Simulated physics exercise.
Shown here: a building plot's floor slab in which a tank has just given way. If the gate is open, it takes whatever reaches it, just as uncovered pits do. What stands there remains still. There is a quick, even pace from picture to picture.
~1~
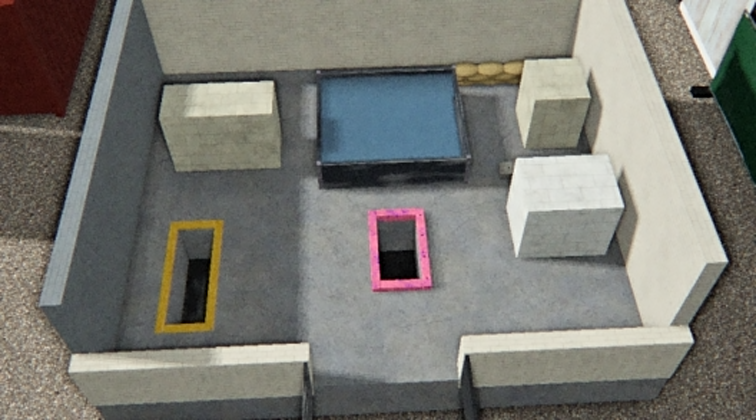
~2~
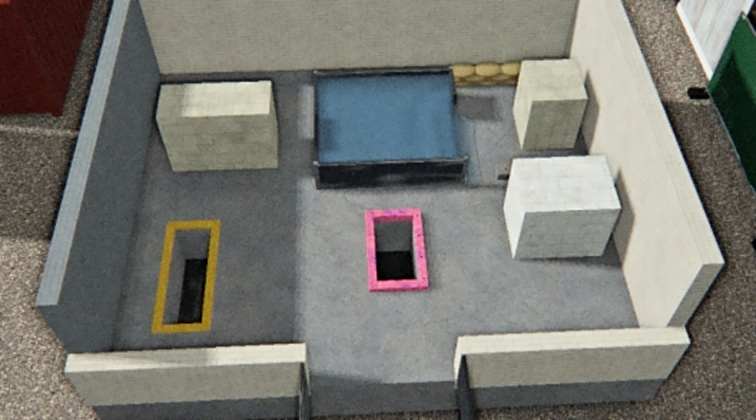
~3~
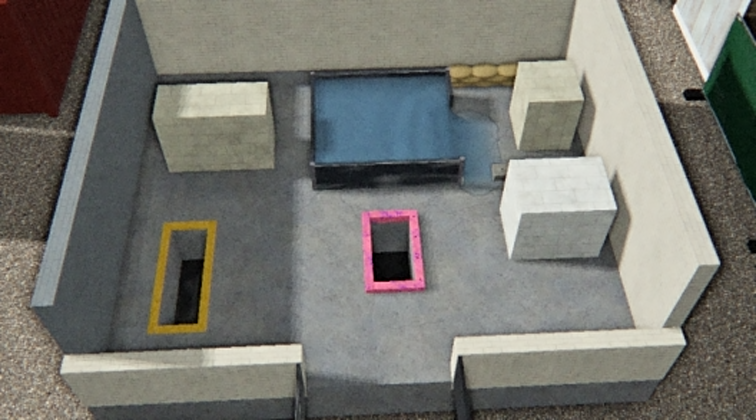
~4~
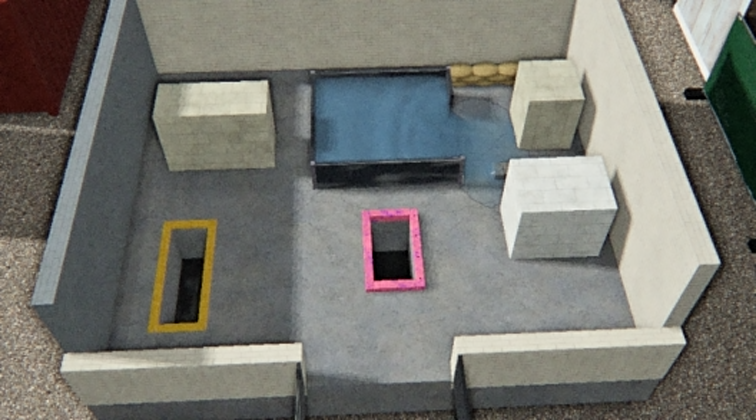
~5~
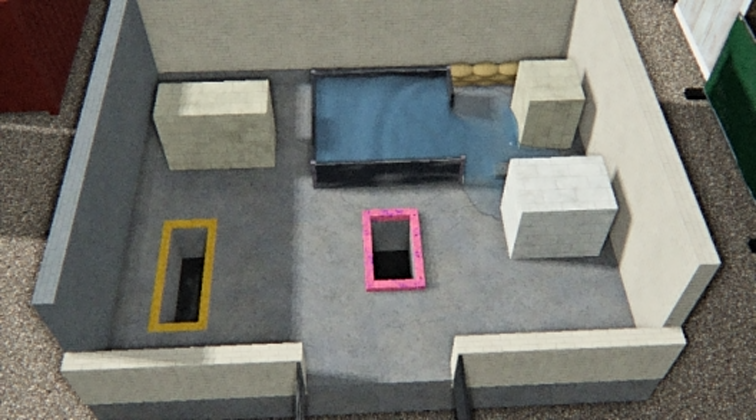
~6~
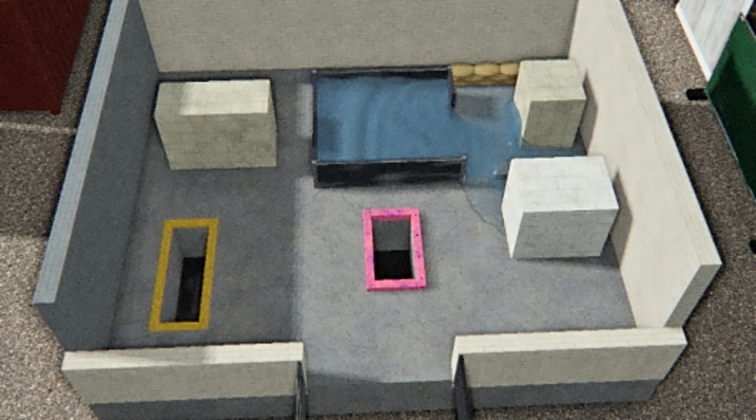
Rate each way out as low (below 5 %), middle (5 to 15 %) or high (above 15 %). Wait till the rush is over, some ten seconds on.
Ratings - gate: Middle; yellow pit: Low; pink pit: Low.
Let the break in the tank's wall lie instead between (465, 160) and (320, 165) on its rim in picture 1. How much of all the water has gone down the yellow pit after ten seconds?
Share to the yellow pit: 14 in a hundred.
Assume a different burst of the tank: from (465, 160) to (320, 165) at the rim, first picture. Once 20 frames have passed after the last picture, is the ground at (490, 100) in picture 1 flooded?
It would be unsoaked.
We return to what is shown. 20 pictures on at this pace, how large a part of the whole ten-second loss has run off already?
I get 0 percent.
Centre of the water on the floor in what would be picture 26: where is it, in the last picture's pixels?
The water centres close to (464, 151).
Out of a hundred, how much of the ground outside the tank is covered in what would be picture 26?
Roughly 40 per cent.
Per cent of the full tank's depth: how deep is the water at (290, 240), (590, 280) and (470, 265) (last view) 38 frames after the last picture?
About 0, 6 and 6 percent, in that order.
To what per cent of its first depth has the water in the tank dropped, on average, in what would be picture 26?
It comes to some 38 percent.
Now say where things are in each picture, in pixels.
The first frame shows the open tank at (390, 117) is whole and still.
In the second frame, water pours out at (456, 142) and has run to (472, 184).
In the third frame, water pours out at (453, 144) and has run to (495, 184).
In the fourth frame, water pours out at (453, 144) and has run to (507, 114).
In the fifth frame, water pours out at (453, 144) and has run to a hidden place.
In the sixth frame, water pours out at (454, 143) and has run to a hidden place.
A moment on, water covers 15 % of the floor; the gate 0 %, the yellow pit 0 %, the pink pit 0 %.
Next, water covers 20 % of the floor; the gate 0 %, the yellow pit 0 %, the pink pit 0 %.
Then, water covers 40 % of the floor; the gate 0 %, the yellow pit 0 %, the pink pit 0 %.
Later, water covers 60 % of the floor; the gate 2 %, the yellow pit 0 %, the pink pit 0 %.
In the end, water covers 75 % of the floor; the gate 8 %, the yellow pit 2 %, the pink pit 0 %.
